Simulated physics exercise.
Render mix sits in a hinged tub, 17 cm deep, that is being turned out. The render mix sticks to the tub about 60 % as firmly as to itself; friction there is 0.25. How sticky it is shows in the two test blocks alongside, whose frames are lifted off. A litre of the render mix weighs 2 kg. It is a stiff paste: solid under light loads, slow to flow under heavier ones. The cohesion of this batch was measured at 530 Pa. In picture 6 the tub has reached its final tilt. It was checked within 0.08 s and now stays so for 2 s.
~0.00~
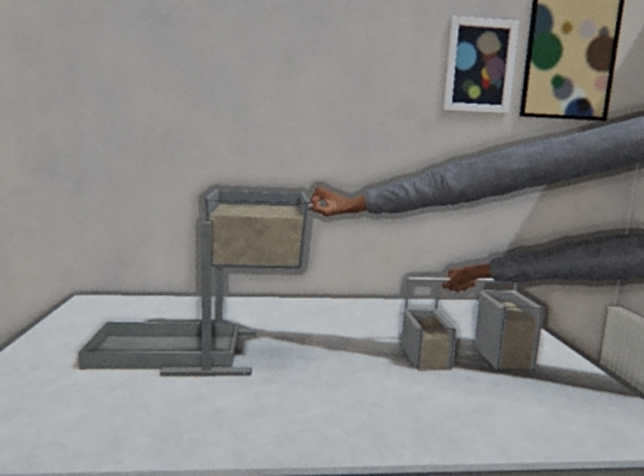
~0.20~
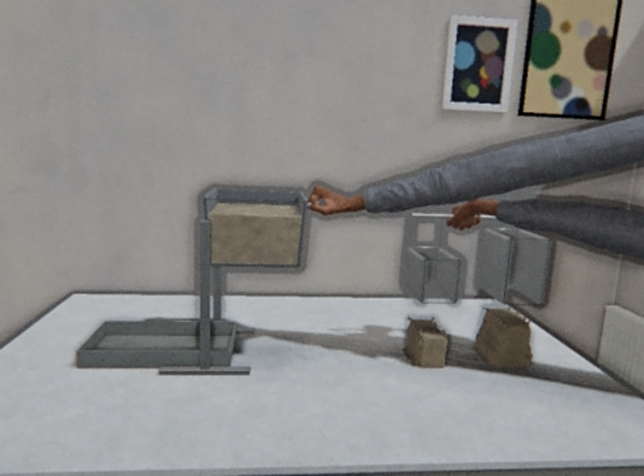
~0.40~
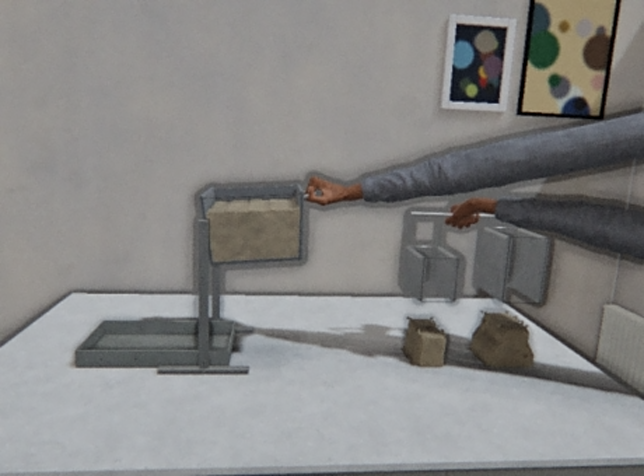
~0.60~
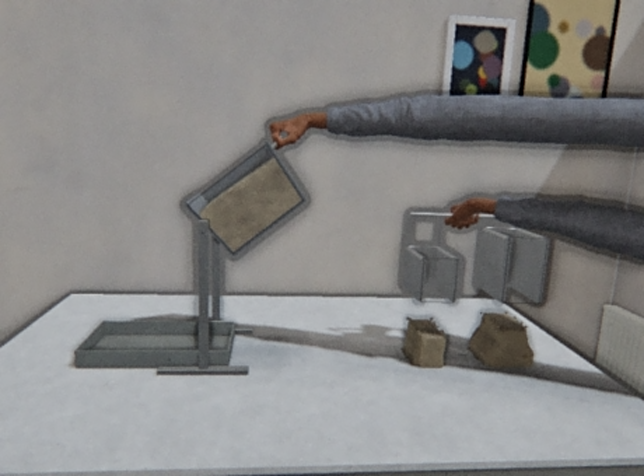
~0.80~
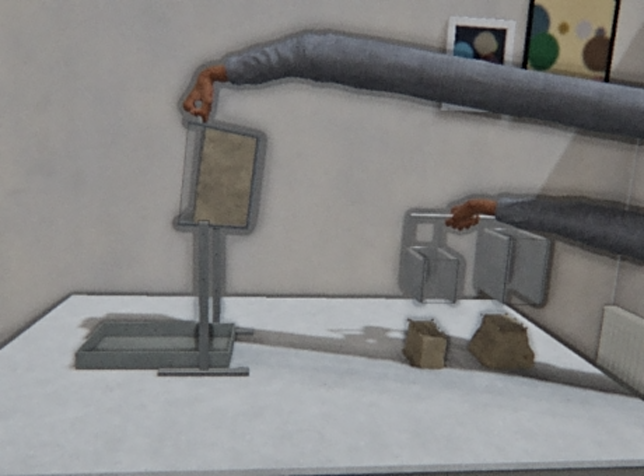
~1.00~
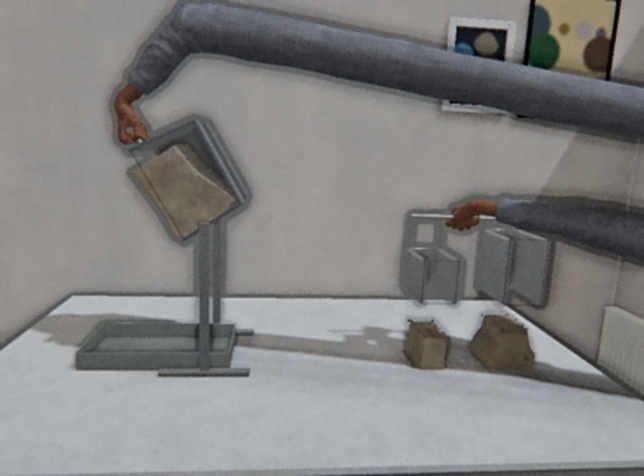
Two arms working, one lifting moulds off two brown blocks, the other then turning a tub of brown mix over leftward.
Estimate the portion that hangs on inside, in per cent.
About 0 %.
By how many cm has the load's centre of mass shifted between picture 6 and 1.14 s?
Some 18 cm.
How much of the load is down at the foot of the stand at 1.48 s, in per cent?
About 100 %.
After 1.14 s, the tub is at 120 degrees and holds 17 %.
After 1.31 s, the tub is at 120 degrees and holds 0 %.
After 1.48 s, the tub is at 120 degrees and holds 0 %.
After 1.65 s, the tub is at 120 degrees and holds 0 %.
After 3.00 s, at the end, the tub is at 120 degrees and holds 0 %.
